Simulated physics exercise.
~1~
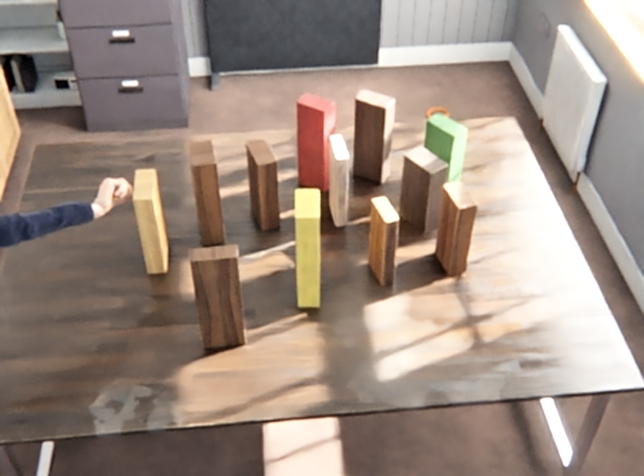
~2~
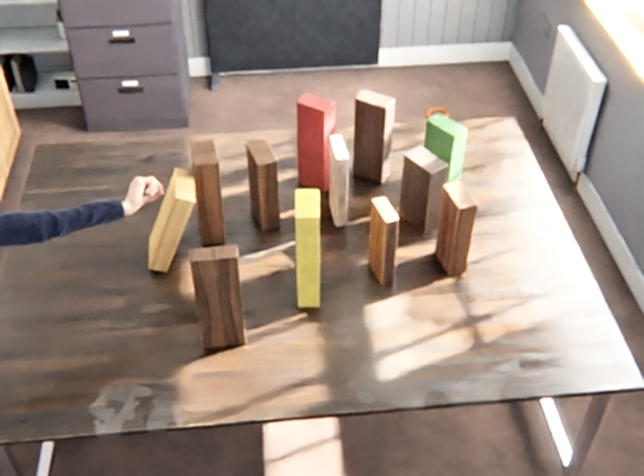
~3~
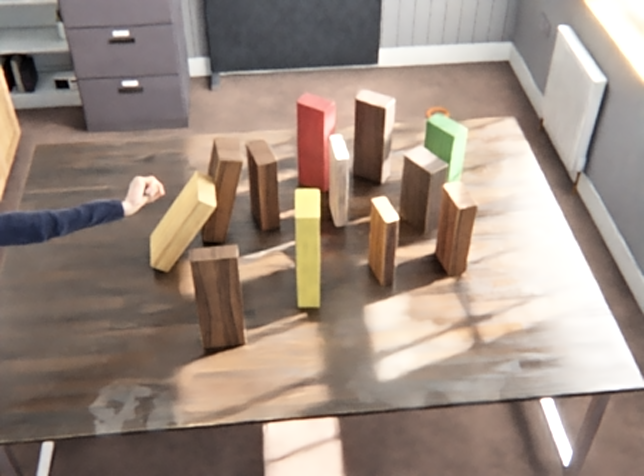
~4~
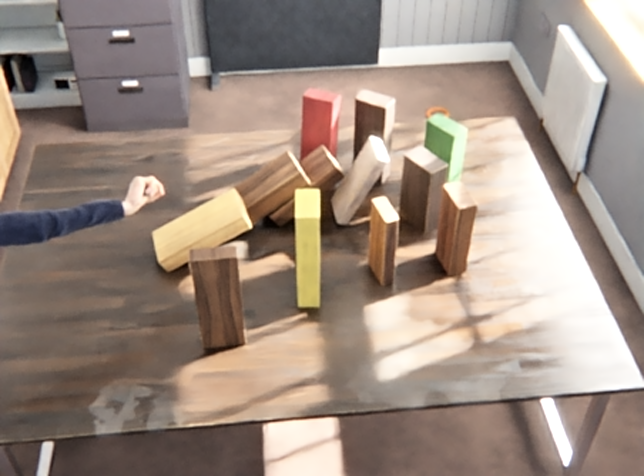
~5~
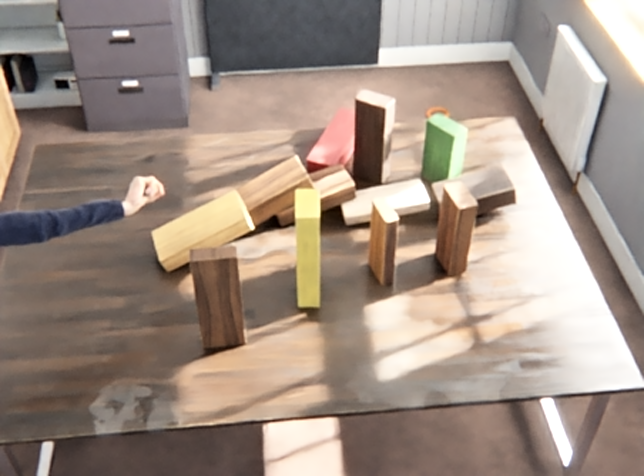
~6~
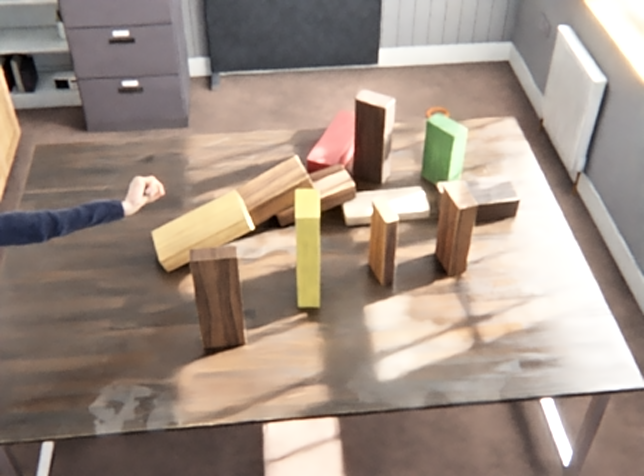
On a wooden table, a hand tipping a pale block rightward, toppling several others including the red, while yellow and green stay standing.
